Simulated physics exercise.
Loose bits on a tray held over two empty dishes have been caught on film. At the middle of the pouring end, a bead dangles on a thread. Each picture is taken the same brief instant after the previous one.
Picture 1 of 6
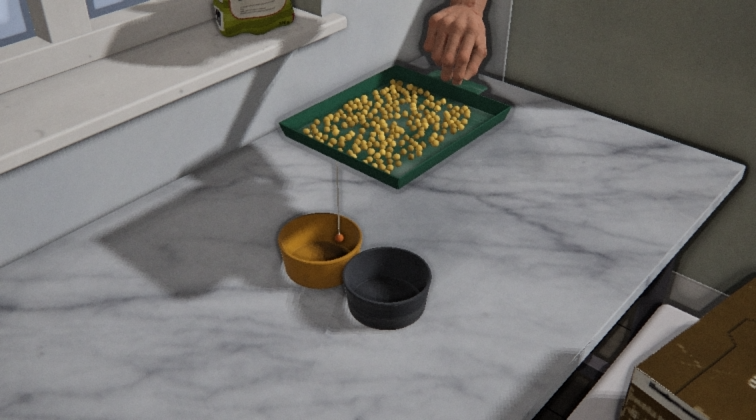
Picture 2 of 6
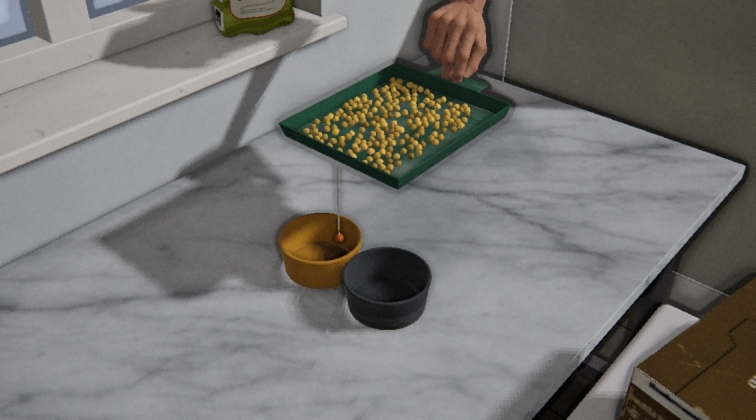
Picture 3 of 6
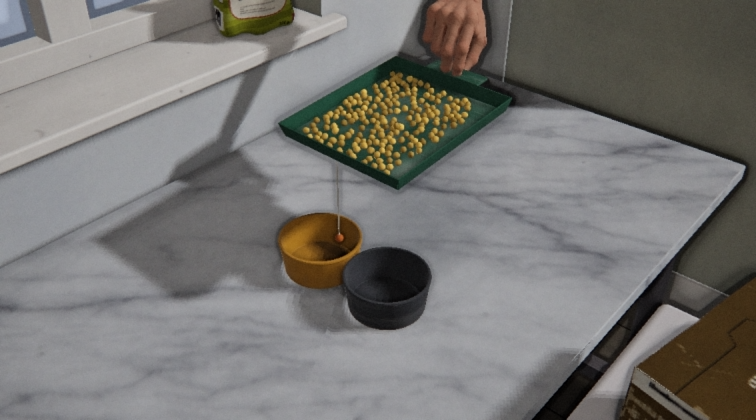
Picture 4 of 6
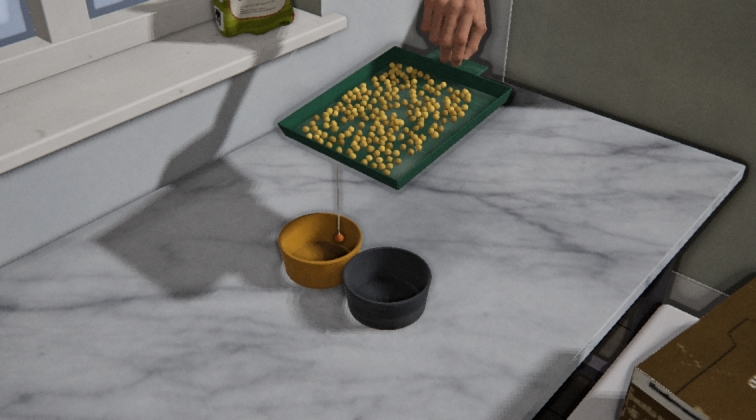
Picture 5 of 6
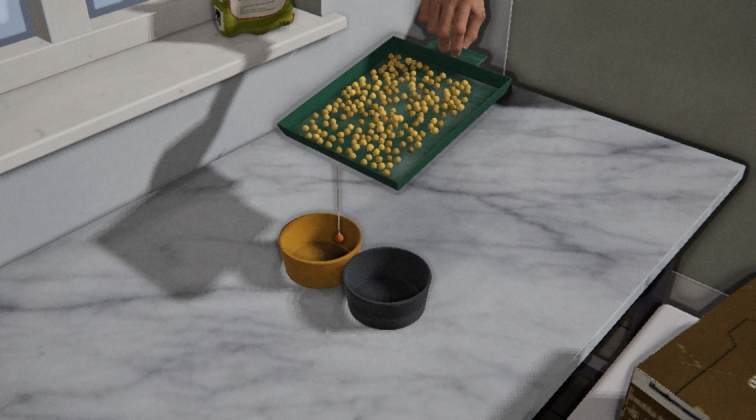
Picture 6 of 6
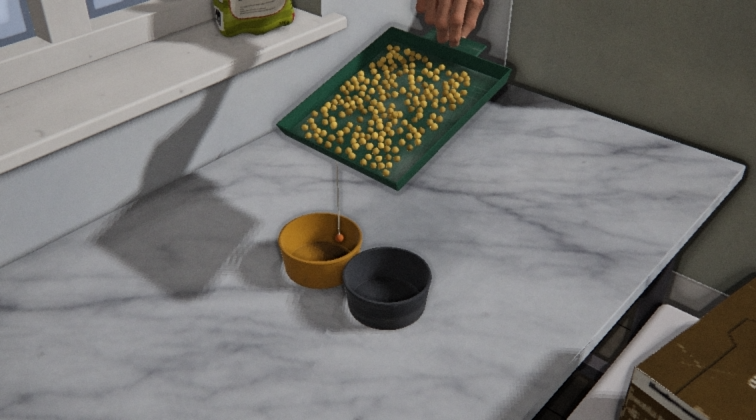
The footage shows a hand holding a green tray of small yellow balls above an orange dish and a dark dish on a marble counter, then gradually raising the handle end so the tray tilts toward the dishes.
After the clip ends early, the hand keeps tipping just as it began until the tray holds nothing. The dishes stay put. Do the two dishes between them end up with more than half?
No. Well, most of the load misses the dishes, as it turns out.
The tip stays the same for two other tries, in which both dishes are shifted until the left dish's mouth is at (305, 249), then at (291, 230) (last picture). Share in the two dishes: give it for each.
About 80% on the first try and 50% on the second.
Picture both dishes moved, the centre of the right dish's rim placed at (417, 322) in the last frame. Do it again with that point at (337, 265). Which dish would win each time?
Result, try one: The dish further left; try two: The dish further right.
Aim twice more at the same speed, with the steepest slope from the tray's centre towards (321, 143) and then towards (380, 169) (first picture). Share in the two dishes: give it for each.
Near 50 % and 80 %.
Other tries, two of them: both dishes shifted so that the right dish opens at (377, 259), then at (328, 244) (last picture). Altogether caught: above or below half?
Short of half, then short of half.
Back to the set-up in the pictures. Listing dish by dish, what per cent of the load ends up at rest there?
Per hundred pieces, the left dish ends with about 10 and the right dish with about 20.
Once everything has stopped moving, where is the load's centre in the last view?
Last view, centre at rest - approx. (306, 305).
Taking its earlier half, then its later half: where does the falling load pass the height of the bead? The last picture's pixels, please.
Near (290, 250) and later near (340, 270).
Shortly afterwards, tray tipped steeply; the whole lot on the tray.
Next, tray tipped right over; all but a few on the tray; only a few in the right dish; only a few outside both; only a few in the air.
Some moments later, tray tipped past a quarter turn; near a quarter in the right dish; a little in the left dish; near two thirds outside both.
In the end, tray tipped past a quarter turn; near a quarter in the right dish; a little in the left dish; near two thirds outside both.
